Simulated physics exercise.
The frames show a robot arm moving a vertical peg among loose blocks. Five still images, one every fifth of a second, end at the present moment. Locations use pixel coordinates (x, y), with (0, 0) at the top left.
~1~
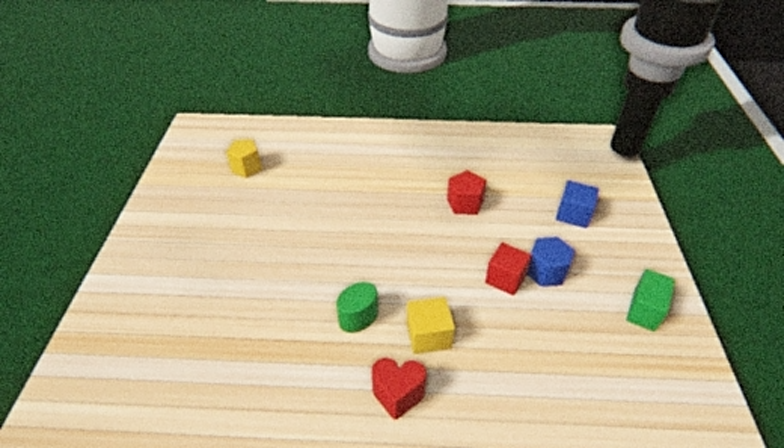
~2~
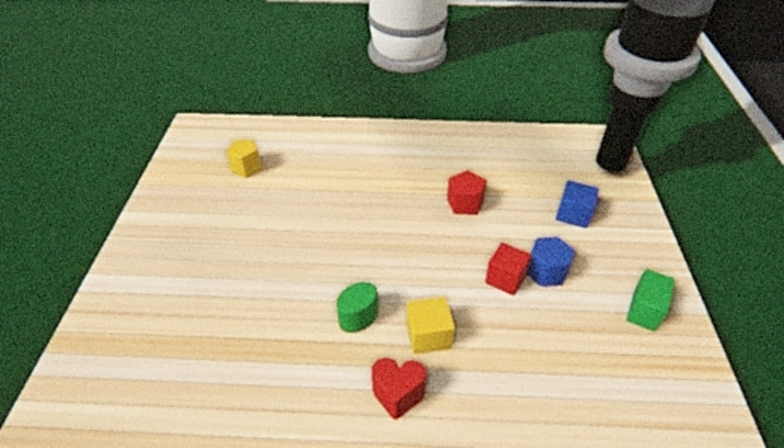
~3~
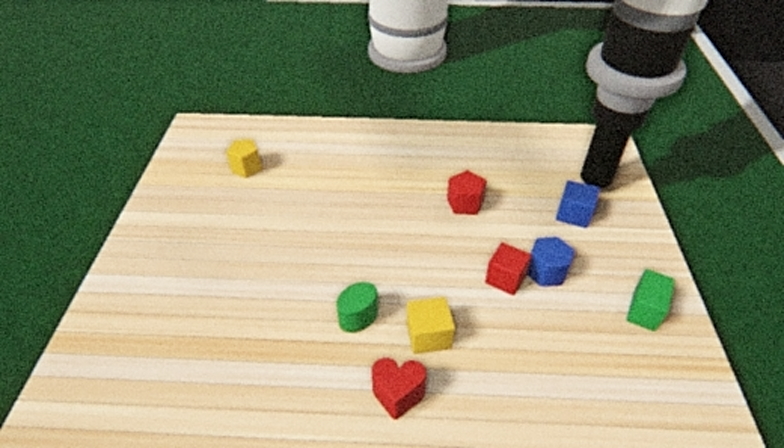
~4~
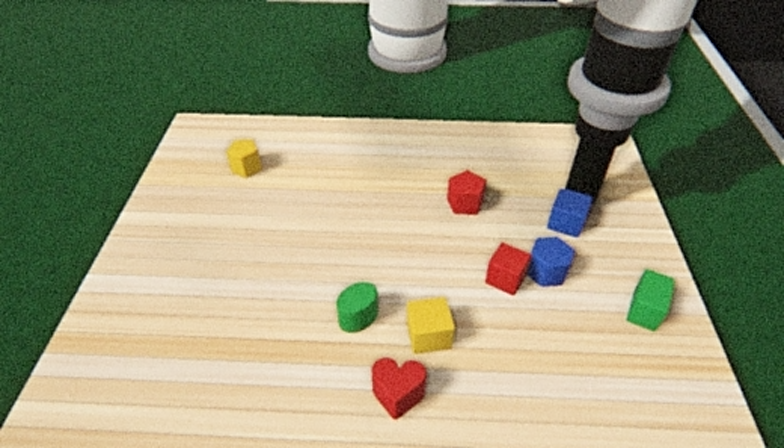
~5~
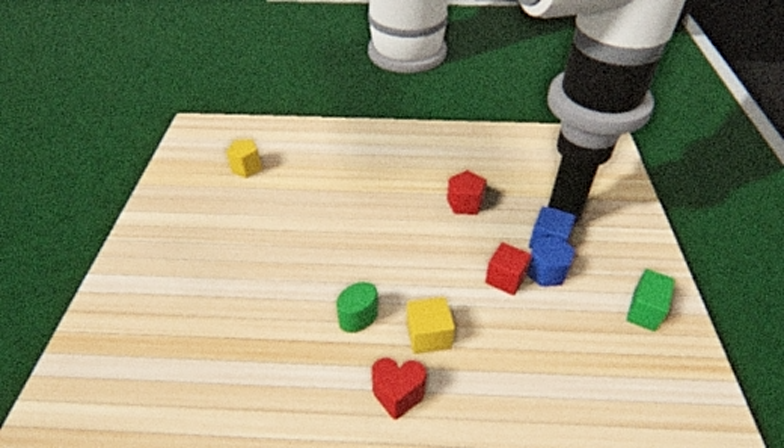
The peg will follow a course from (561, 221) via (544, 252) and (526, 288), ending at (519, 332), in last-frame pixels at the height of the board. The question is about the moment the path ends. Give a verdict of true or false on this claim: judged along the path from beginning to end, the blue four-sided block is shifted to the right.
That statement is not accurate.
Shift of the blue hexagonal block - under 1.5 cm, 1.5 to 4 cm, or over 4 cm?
Movement: Over 4 cm.
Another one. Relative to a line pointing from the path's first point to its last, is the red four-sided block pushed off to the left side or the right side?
Over to the right.
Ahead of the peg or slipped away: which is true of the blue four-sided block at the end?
At the end of the path, the peg is still pushing the blue four-sided block ahead of it.
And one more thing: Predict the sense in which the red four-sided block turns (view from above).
My answer: Clockwise.
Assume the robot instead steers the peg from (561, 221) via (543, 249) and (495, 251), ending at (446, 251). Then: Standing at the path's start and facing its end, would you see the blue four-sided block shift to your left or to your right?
Side: Left.
What follows on the original path. One third of the way, peg at (546, 244); red four-sided block at (503, 262), turned 30° clockwise; blue hexagonal block at (548, 289); blue four-sided block at (544, 258), turned 20° anticlockwise.
Two thirds of the way, peg at (528, 279); red four-sided block at (493, 266), turned 70° clockwise; blue hexagonal block at (545, 334); blue four-sided block at (533, 298), turned 30° anticlockwise.
At the end, peg at (522, 323); yellow four-sided block still; red four-sided block at (491, 267), turned 75° clockwise; blue hexagonal block at (550, 389); blue four-sided block at (530, 349), turned 40° anticlockwise.
